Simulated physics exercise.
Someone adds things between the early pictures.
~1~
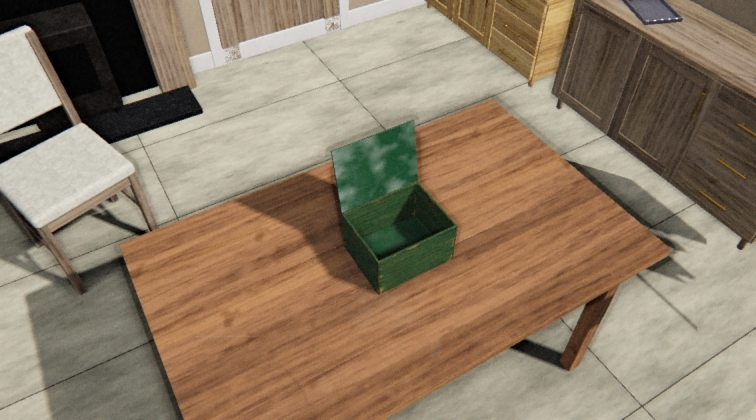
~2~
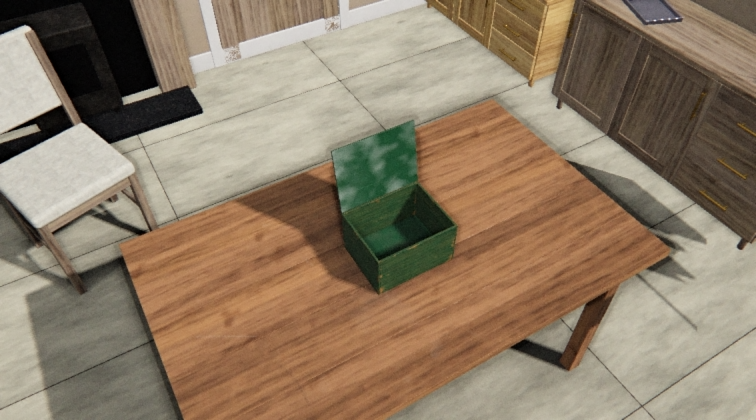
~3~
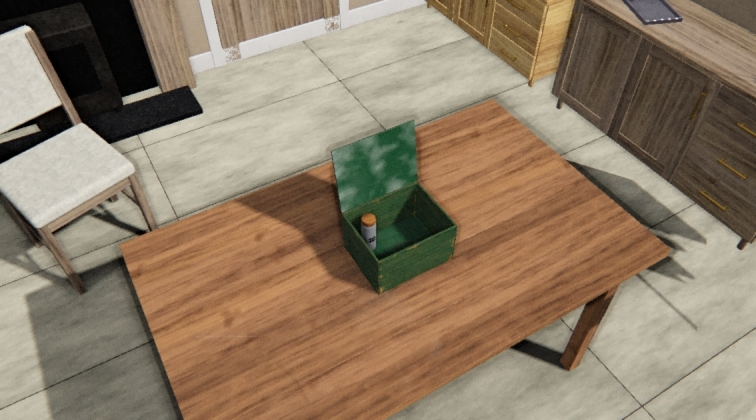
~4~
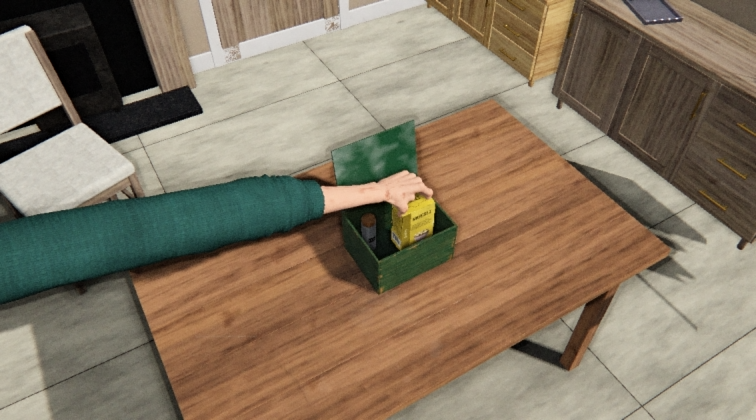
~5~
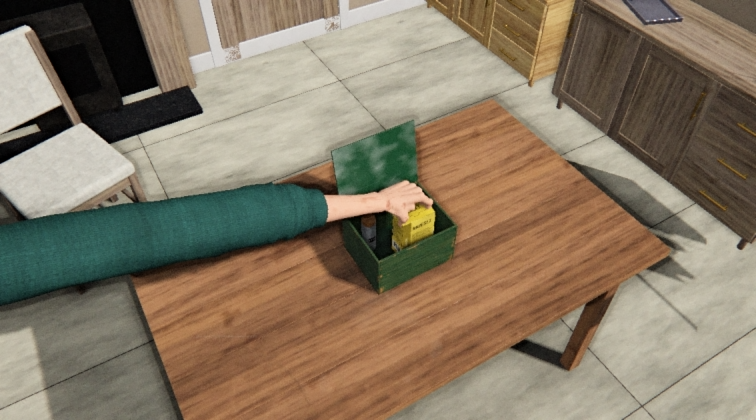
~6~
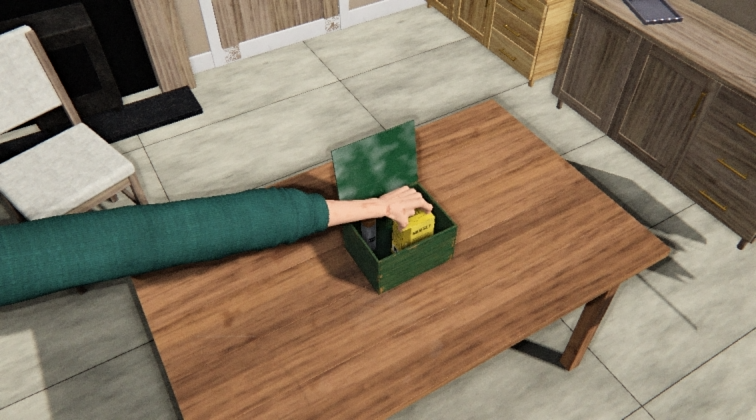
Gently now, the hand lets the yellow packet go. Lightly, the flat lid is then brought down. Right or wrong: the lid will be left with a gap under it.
Right.
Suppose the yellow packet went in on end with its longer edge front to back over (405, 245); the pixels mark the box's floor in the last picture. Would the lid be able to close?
Result: Lid not shut.
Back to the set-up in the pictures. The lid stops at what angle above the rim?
Lid angle from rim - close to 8°.
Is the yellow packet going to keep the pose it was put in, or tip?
As it turns out, it keeps its original angle.
Then, 1.20 s past the last view, lid starting down.
Then, 1.70 s past the last view, lid 48° above the rim.
Then, 2.00 s past the last view, lid 16° above the rim.
Finally, lid 8° above the rim; both still in place. Final places as the last picture's camera would see them, yellow packet near (413, 235).
